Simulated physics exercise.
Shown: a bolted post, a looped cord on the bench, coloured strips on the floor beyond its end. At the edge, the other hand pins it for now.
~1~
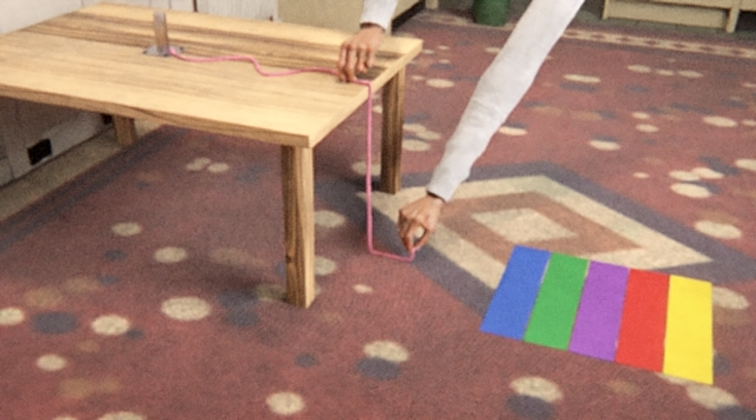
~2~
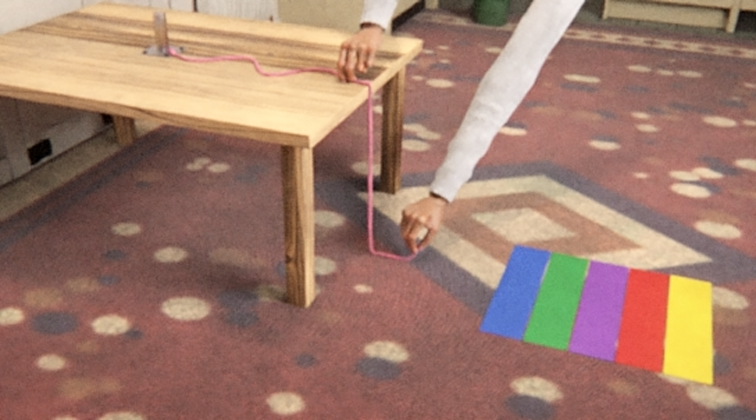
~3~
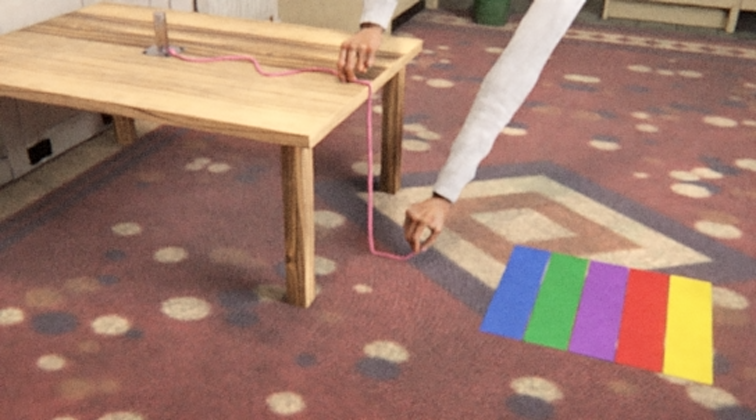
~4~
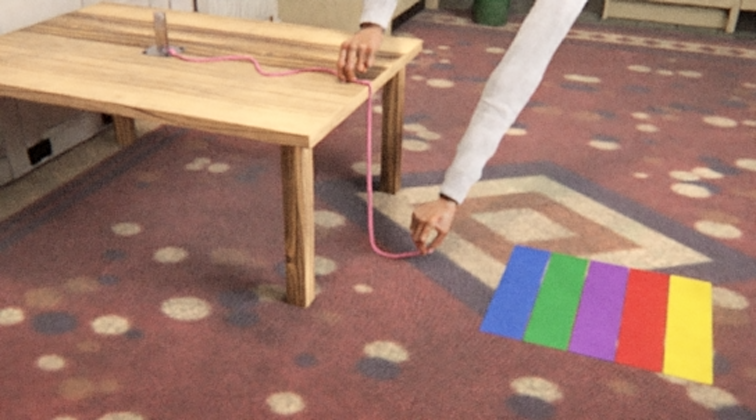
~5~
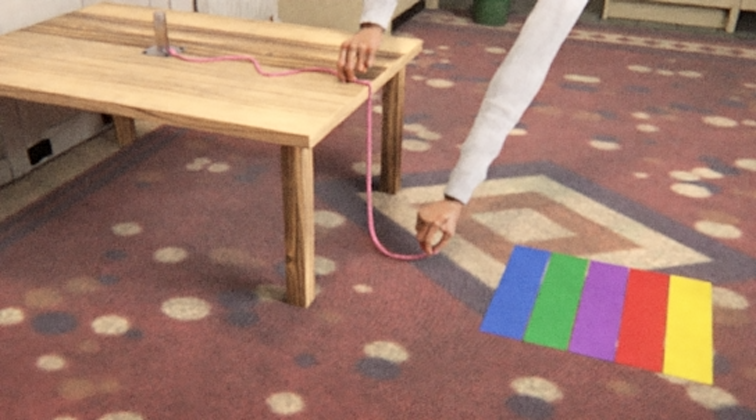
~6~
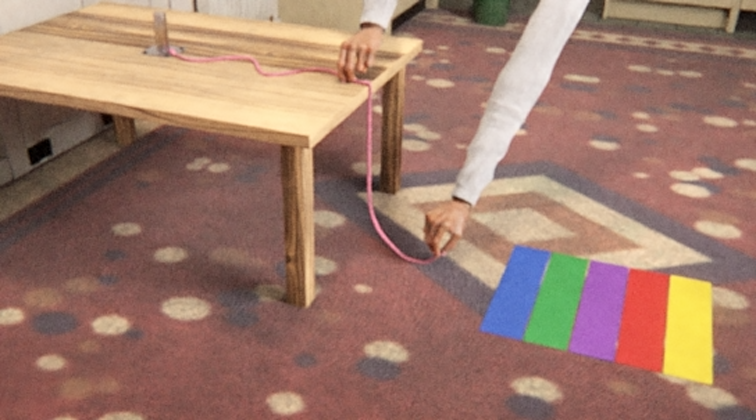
A hand slowly draws a pink cord's end rightward over the carpet, another pinning it above.
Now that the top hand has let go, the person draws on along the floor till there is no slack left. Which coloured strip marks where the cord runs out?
Purple.
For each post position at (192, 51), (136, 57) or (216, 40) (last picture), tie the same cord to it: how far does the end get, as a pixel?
Results per try: (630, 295); (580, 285); (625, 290).
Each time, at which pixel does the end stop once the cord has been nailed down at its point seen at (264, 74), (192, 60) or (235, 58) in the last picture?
It ends up near (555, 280) the first time, (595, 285) the second and (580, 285) the third.
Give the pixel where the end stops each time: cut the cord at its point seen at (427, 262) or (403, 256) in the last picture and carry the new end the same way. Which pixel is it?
It ends up at (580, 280) the first time and at (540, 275) the second.
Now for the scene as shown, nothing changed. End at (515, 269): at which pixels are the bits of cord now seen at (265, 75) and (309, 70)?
One lands at (302, 73), the other at (345, 80).
A little later, end near (515, 269); over blue.
Next, end near (567, 280); over green.
When it is tight, end near (599, 287); over purple. Over purple.
